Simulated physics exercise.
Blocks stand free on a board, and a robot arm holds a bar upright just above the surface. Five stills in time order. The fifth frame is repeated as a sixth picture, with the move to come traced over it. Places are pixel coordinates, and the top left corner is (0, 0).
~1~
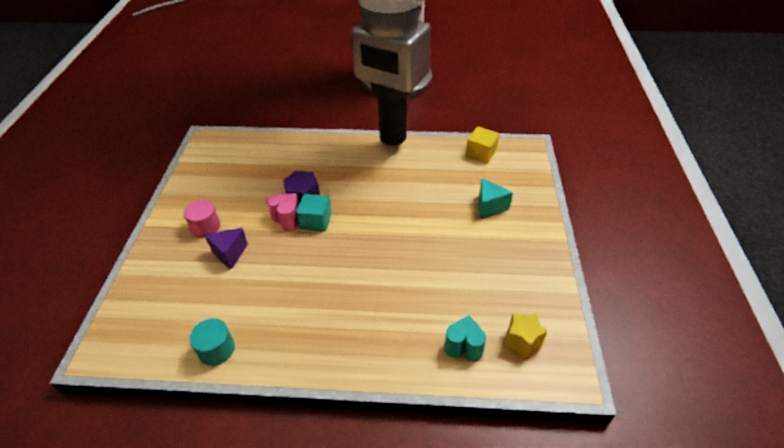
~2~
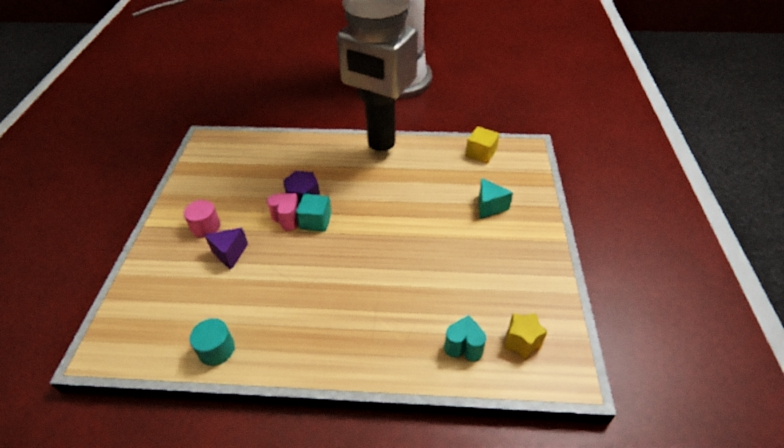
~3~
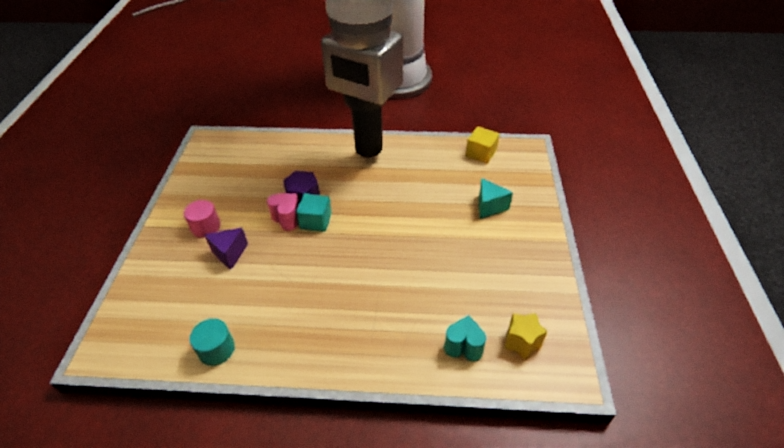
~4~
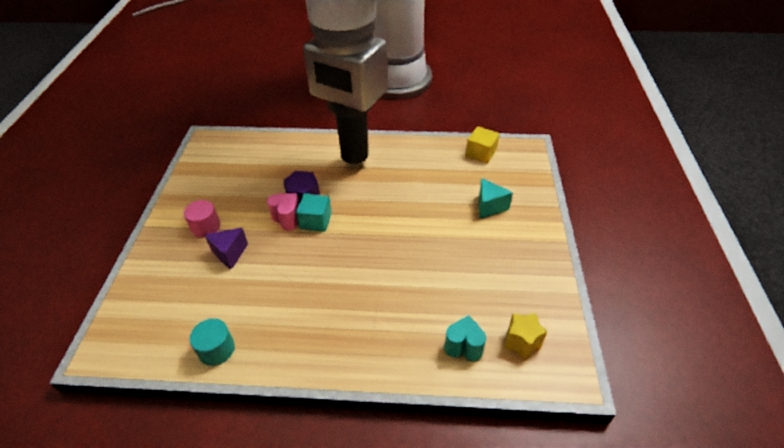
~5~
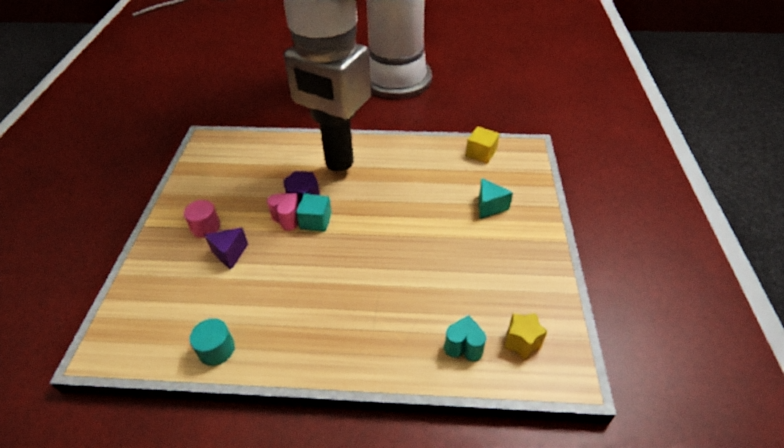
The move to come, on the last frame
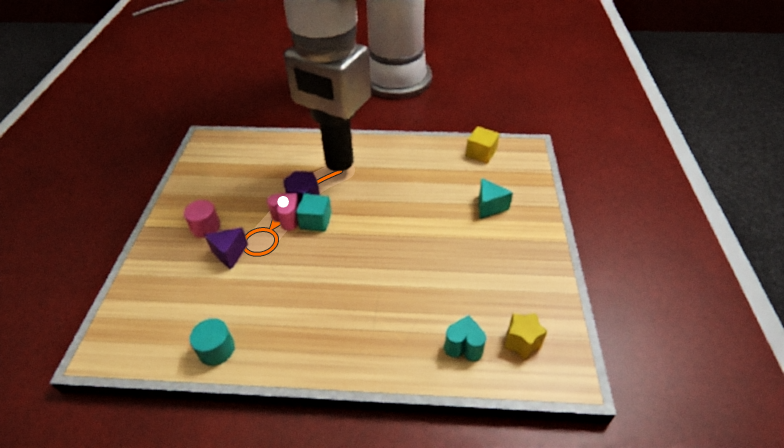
On a wooden board, a robot arm moves its dark bar left above still blocks.
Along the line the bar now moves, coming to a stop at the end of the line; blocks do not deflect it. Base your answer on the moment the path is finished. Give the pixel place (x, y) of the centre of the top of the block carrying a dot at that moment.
Roughly at (239, 278).
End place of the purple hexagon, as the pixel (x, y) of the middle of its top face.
Somewhere near (239, 252).
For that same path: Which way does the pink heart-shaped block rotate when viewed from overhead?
Rotates counter-clockwise.
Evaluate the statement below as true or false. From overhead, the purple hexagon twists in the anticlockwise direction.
This is true.
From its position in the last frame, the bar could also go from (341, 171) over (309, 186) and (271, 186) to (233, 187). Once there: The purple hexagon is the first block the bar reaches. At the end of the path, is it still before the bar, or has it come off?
Final position: To the side or behind.
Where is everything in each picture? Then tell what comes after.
In the first frame, lower end of the bar (393, 137), tops of blocks, purple triangular piece (224, 238), pink heart-shaped block (283, 202), purple hexagon (300, 181), turquoise square block (313, 204).
In the second frame, bar (382, 143), blocks as before.
In the third frame, bar (369, 148), blocks as before.
In the fourth frame, bar (355, 155), blocks as before.
In the fifth frame, bar (340, 162), purple triangular piece (224, 238), pink heart-shaped block (283, 202), purple hexagon (300, 181), turquoise square block (313, 204).
The drawn path runs from (341, 171) through (296, 200) to (260, 242); the dot is on the pink heart-shaped block.
On the path given first. One third of the way, bar (306, 179); pink heart-shaped block (274, 213); purple hexagon (286, 192); turquoise square block (312, 206), turned 15° anticlockwise.
Two thirds of the way, bar (282, 204); pink heart-shaped block (252, 243); purple hexagon (262, 220), turned 15° anticlockwise; turquoise square block (312, 206), turned 15° anticlockwise.
At the end, bar (257, 233); purple triangular piece (203, 253), turned 75° clockwise; pink heart-shaped block (239, 278), turned 20° anticlockwise; purple hexagon (239, 252), turned 30° anticlockwise; turquoise square block (312, 206), turned 15° anticlockwise.
